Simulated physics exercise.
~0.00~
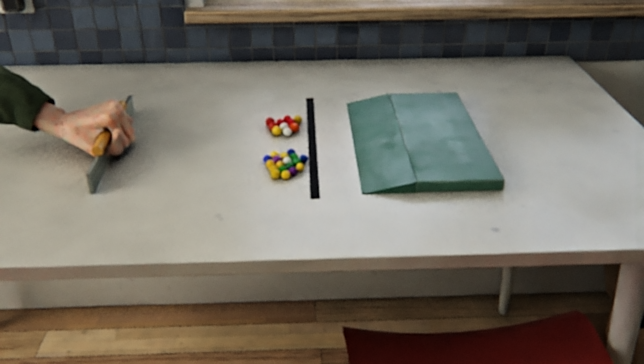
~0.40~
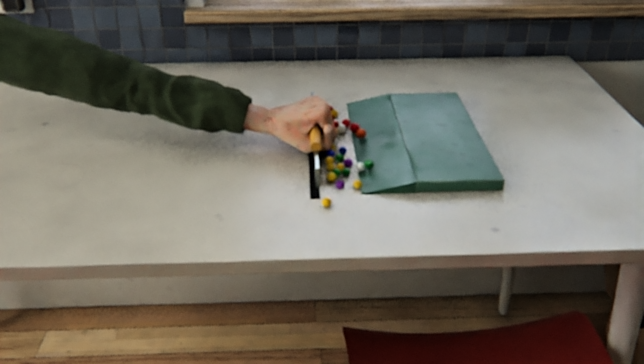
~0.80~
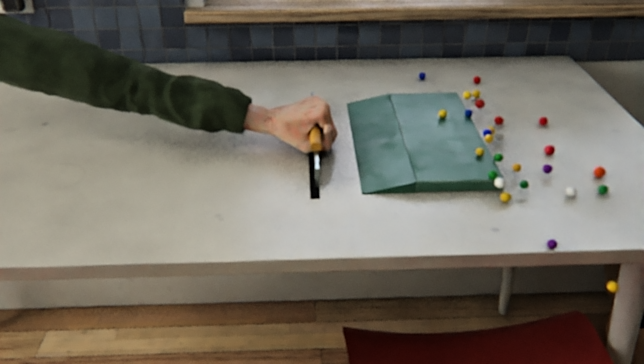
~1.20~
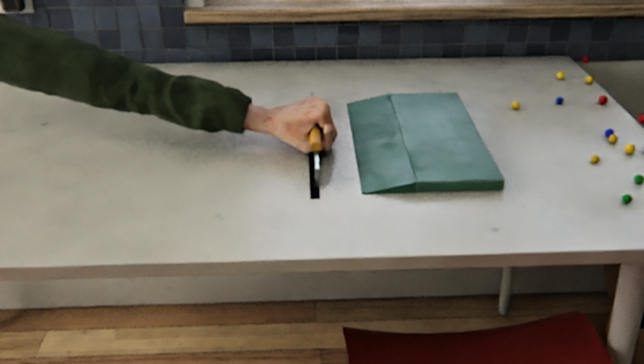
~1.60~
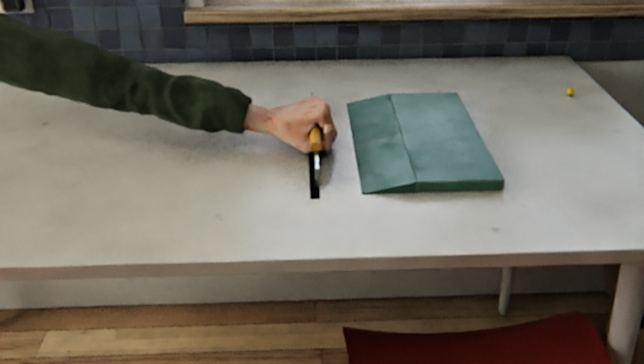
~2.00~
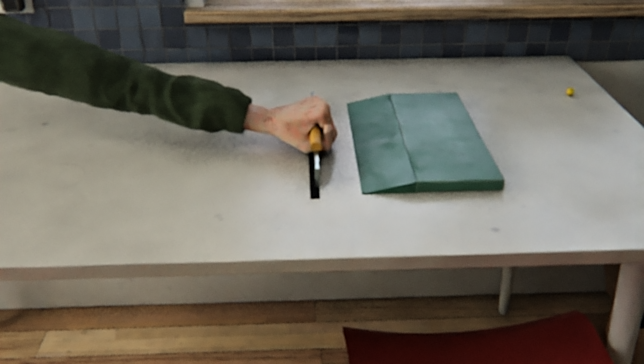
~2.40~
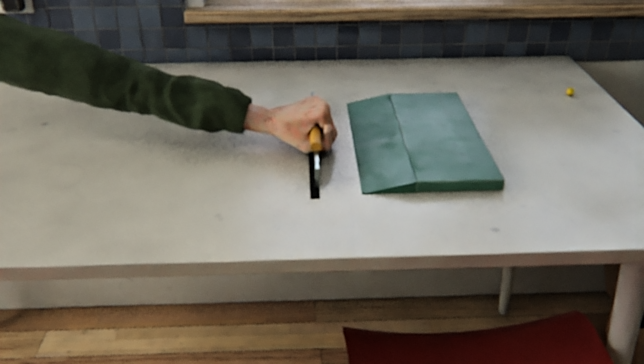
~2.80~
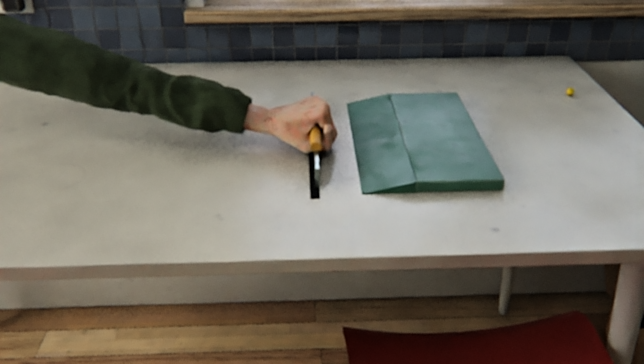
The clip shows a hand sweeping a scraper rightward across a white table, pushing two clusters of colorful beads toward a green ramp and stopping at a black tape strip. The beads scatter over and beyond the ramp, leaving a single yellow one near the table's far right corner.
